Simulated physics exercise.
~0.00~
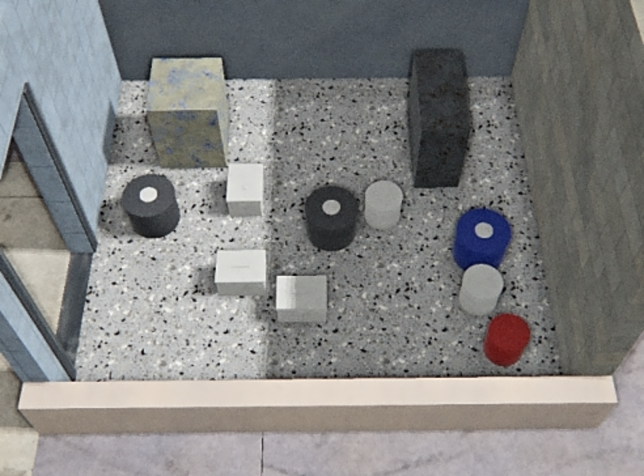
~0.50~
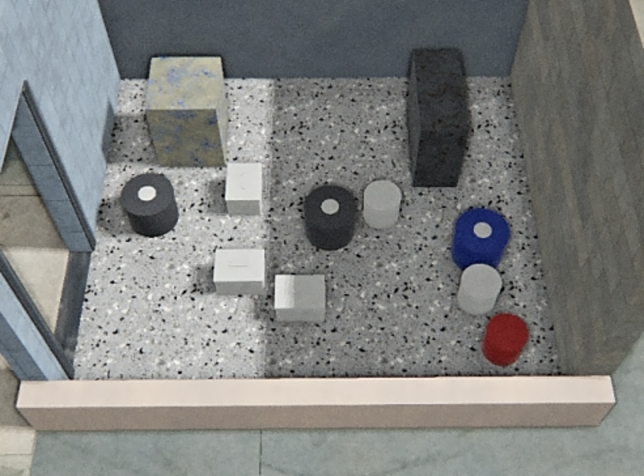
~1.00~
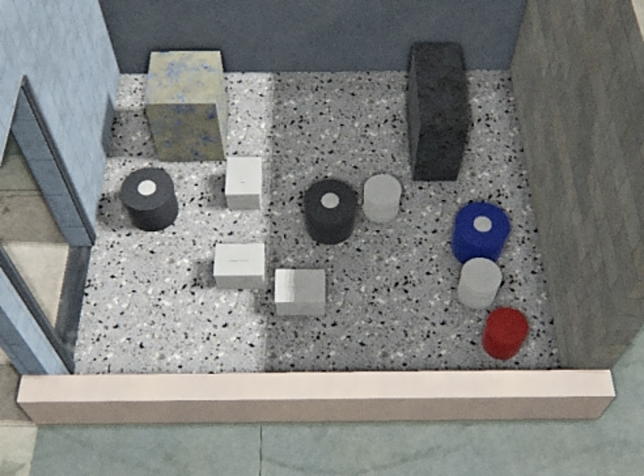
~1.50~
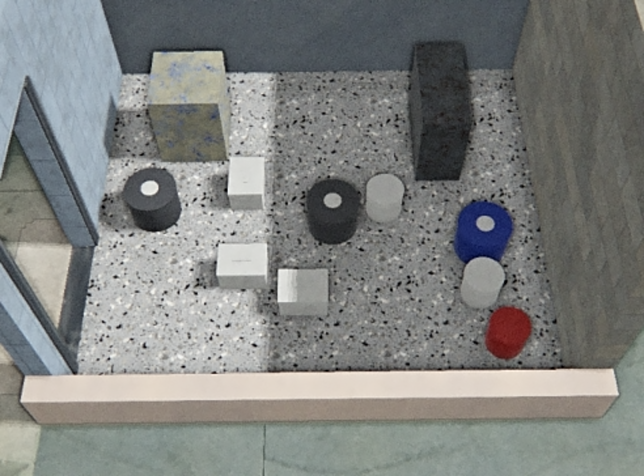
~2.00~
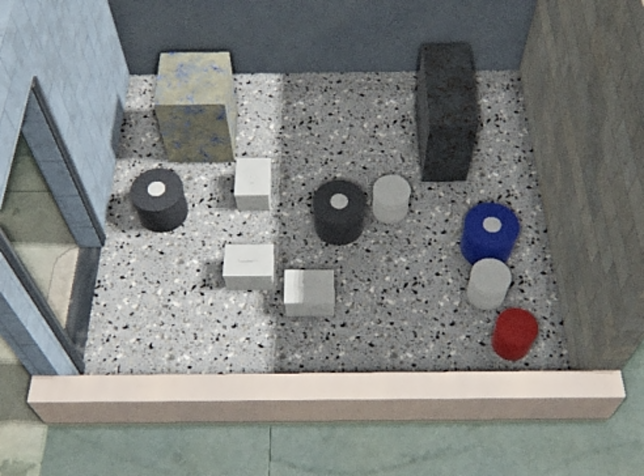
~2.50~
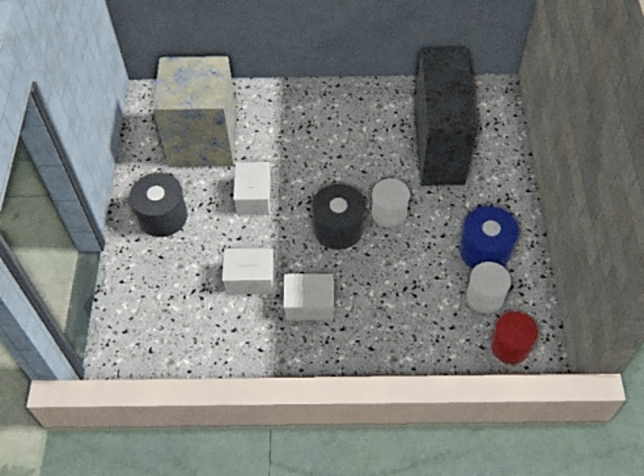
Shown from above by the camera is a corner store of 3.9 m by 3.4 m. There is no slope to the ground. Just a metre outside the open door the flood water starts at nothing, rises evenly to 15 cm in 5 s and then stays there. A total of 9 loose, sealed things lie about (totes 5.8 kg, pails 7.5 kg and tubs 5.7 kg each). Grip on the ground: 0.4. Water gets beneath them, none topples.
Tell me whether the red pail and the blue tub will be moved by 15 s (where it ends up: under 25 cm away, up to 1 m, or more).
Outcome: The red pail is far from its start, the blue tub is far from its start.
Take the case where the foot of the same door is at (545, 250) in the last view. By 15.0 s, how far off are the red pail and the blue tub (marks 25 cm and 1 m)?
The red pail hardly moves at all and the blue tub drifts well away.
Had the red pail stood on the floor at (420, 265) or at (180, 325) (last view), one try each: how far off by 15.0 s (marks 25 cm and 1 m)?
Run 1 - short shift; run 2 - well off.
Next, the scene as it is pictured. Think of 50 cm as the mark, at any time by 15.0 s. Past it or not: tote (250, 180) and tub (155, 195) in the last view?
Well, one by one it's not bigger, then not bigger.
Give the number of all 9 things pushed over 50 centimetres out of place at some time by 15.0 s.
That makes 7.
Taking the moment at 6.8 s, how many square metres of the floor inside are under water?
Close to 7.5 m2, I'd say.
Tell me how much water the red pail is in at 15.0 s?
Roughly 10 cm at that moment.
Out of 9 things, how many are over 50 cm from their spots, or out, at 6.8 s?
The count is 1.
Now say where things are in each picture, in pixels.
In the first picture, the red pail at (509, 332), on the bottom; the blue tub at (484, 231) rests on the ground; 0.0 m2 under water; 0 of 9 have shifted.
In the second picture, the red pail at (508, 332) rests on the ground; the blue tub at (483, 231), on the bottom; 0.0 m2 under water; 0 of 9 have shifted.
In the third picture, the red pail at (508, 326) rests on the ground; the blue tub at (483, 224) rests on the ground; water covers 0.0 m2; 0 of 9 have shifted.
In the fourth picture, the red pail at (511, 325), on the bottom; the blue tub at (485, 224) rests on the ground; 0.0 m2 under water; 0 of 9 have shifted.
In the fifth picture, the red pail at (517, 326) rests on the ground; the blue tub at (492, 225), on the bottom; 0.0 m2 under water; 0 of 9 have shifted.
In the sixth picture, the red pail at (517, 330), on the bottom; the blue tub at (491, 229), on the bottom; 0.0 m2 under water; 0 of 9 have shifted.
After 3.5 s the red pail is near (517, 330), 0.0 m from its start, aground; the blue tub is near (491, 229), 0.0 m from its start, aground; 0 afloat.
After 6.8 s the red pail is near (517, 330), 0.0 m from its start, aground; the blue tub is near (491, 229), 0.0 m from its start, aground; 0 afloat.
After 11.0 s the red pail is near (535, 217), 1.1 m from its start, afloat; the blue tub is near (481, 61), 1.8 m from its start, afloat; 5 afloat.
After 15.0 s the red pail is near (486, 95), 2.4 m from its start, afloat; the blue tub is near (229, 69), 2.9 m from its start, afloat; 8 afloat.
